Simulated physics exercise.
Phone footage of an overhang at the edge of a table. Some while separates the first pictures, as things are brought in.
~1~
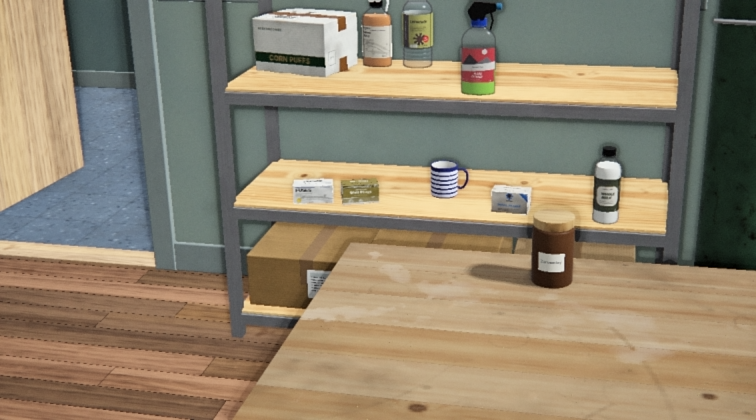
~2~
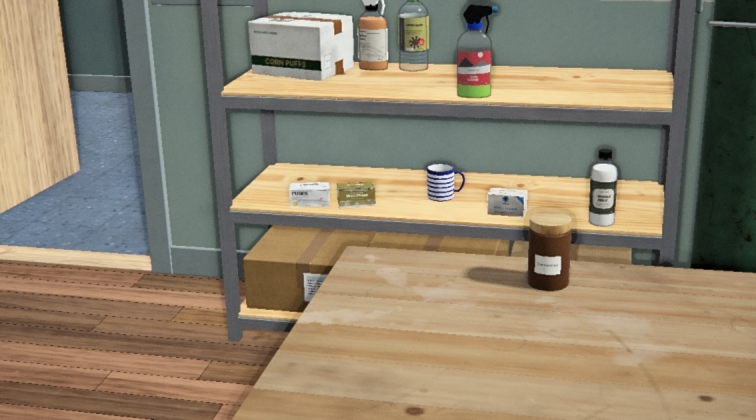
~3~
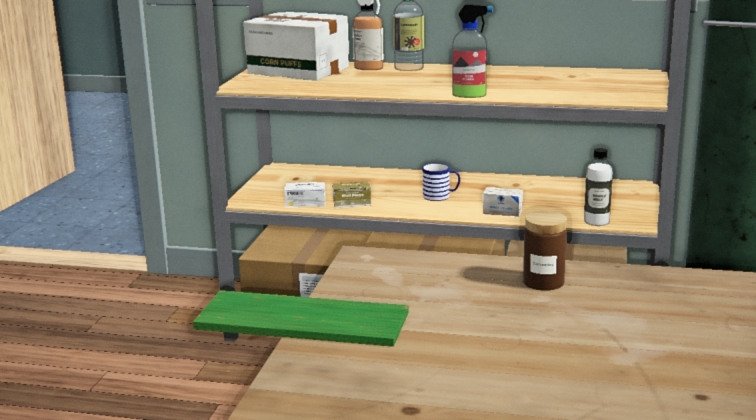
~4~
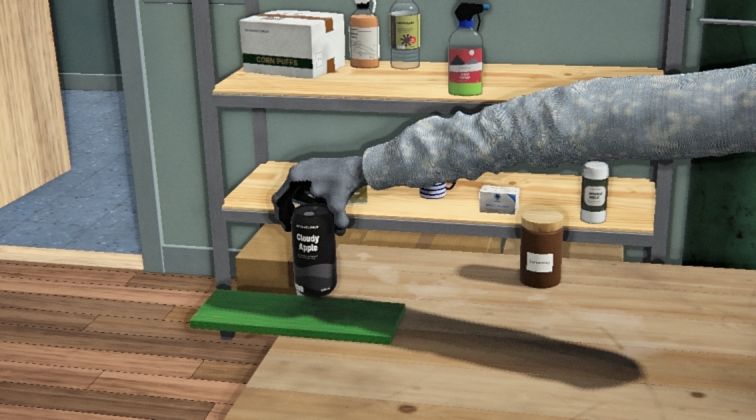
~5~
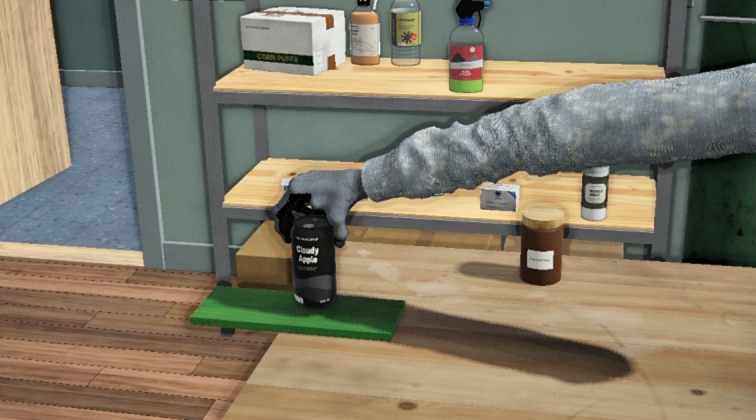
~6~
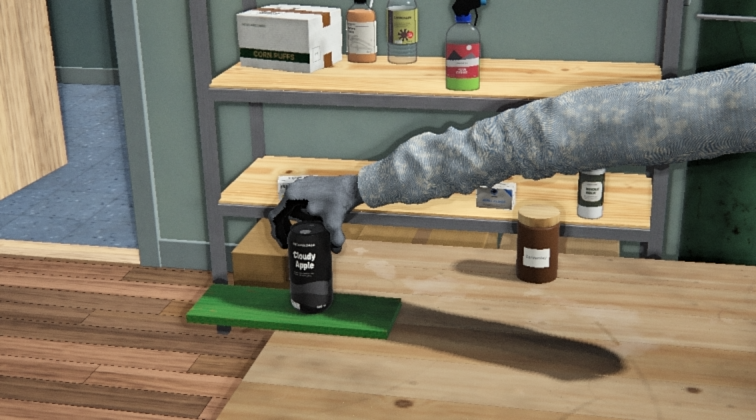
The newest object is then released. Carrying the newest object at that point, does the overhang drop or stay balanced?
It stays balanced.
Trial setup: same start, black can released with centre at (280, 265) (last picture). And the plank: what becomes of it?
It remains balanced.
Then, 0.20 s later than the last frame, all is still.
Then, 0.60 s later than the last frame, black can resting near (311, 268).
When it is over, all 3 as before. End places, in pixels of the last picture, black can near (311, 268). The plank holds.
